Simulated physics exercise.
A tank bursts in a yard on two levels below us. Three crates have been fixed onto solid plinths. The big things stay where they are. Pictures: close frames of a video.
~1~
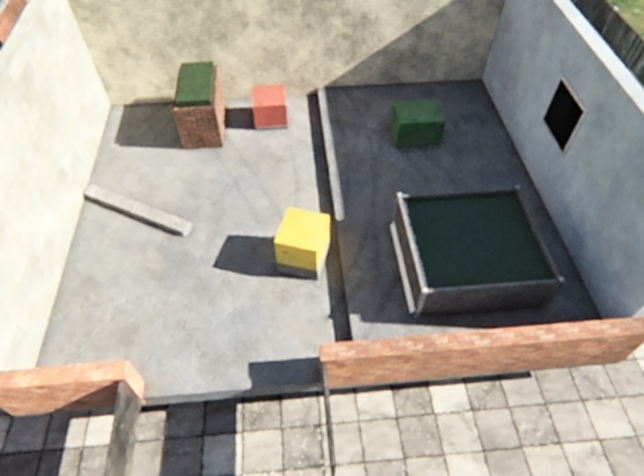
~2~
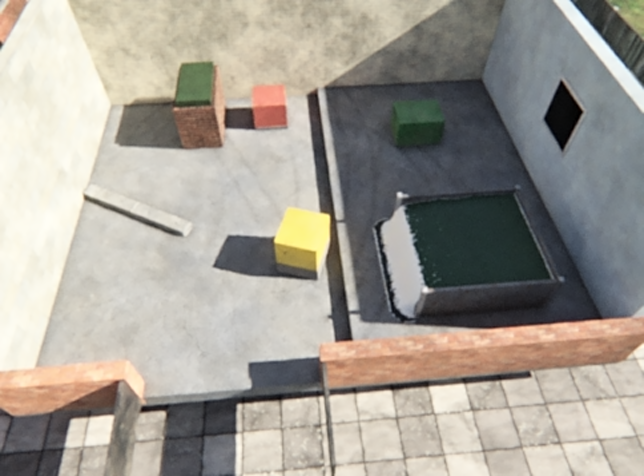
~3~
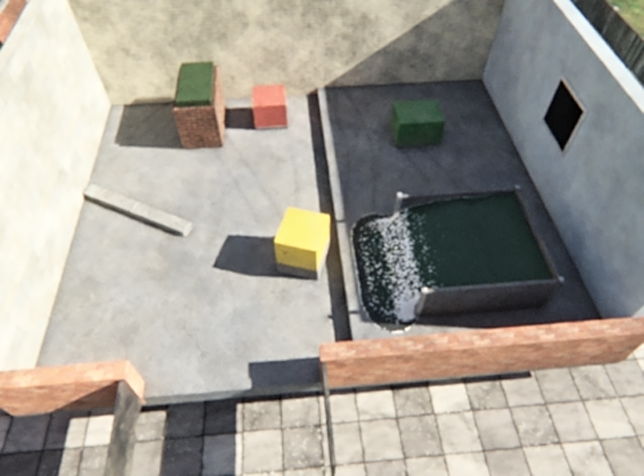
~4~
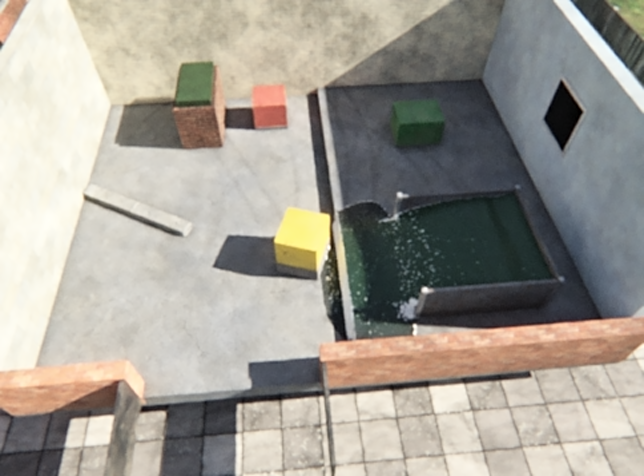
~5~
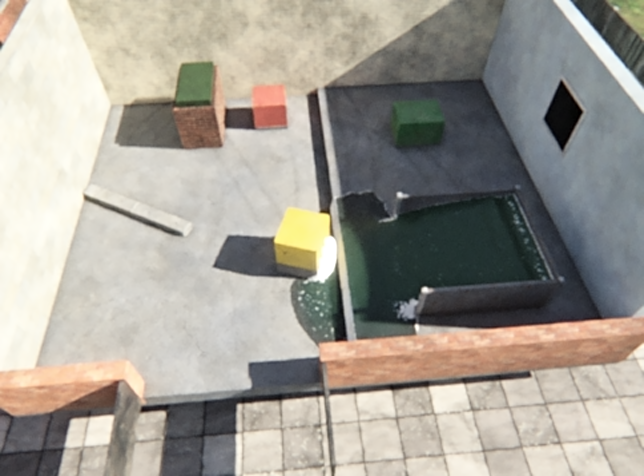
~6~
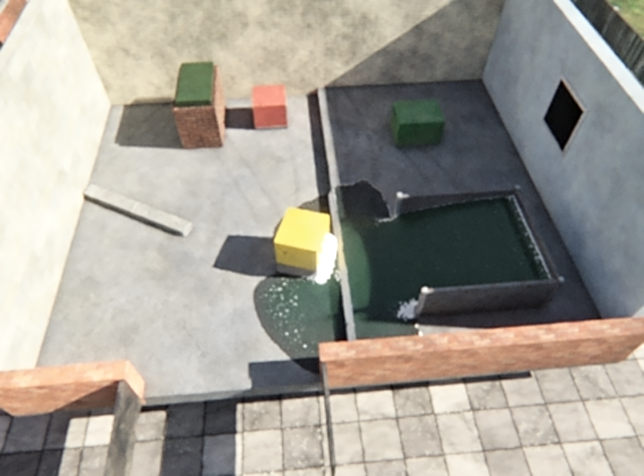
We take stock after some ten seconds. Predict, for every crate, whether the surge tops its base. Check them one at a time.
My prediction: The red crate gets topped; the green crate does not get topped; the yellow crate gets topped.
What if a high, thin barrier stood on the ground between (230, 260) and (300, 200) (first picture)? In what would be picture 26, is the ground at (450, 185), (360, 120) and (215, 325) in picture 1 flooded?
As listed: No water, clear, under water.
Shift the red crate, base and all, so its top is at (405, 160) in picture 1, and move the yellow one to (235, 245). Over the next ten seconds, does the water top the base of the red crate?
The red one is not reached.
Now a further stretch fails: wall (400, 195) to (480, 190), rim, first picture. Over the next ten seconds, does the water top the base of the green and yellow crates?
I expect green goes wet while yellow remains untouched.
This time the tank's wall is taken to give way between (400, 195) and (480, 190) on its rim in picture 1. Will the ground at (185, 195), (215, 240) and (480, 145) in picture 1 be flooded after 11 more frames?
Spot one: Spared by the leak. Spot two: Spared by the leak. Spot three: Reached by the flood.
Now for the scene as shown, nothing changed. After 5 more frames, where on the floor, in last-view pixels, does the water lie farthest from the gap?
The wet edge reaches furthest near (109, 317).
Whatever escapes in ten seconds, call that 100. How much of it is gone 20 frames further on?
Roughly 60 percent.
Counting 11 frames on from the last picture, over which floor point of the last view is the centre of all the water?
Roughly (341, 271) in the last picture.
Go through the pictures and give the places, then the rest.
In the first frame, still water in the water tank at (473, 238).
In the second frame, water pours out at (409, 258) and has run to (389, 221).
In the third frame, the front is at (368, 220), out from the gap at (408, 260).
In the fourth frame, the front is at (343, 214), out from the gap at (408, 261).
In the fifth frame, water pours out at (408, 261) and has run to (303, 319).
In the sixth frame, water pours out at (408, 261) and has run to (260, 299).
A moment on, water covers 25 % of the floor; the red crate not reached, the green crate not reached, the yellow crate water round its plinth.
Next, water covers 40 % of the floor; the red crate water round its plinth, the green crate not reached, the yellow crate water round its plinth.
Then, water covers 50 % of the floor; the red crate water round its plinth, the green crate not reached, the yellow crate water round its plinth.
Later, water covers 55 % of the floor; the red crate water round its plinth, the green crate not reached, the yellow crate water round its plinth.
In the end, water covers 60 % of the floor; the red crate was topped, the green crate stayed above the water, the yellow crate was topped.
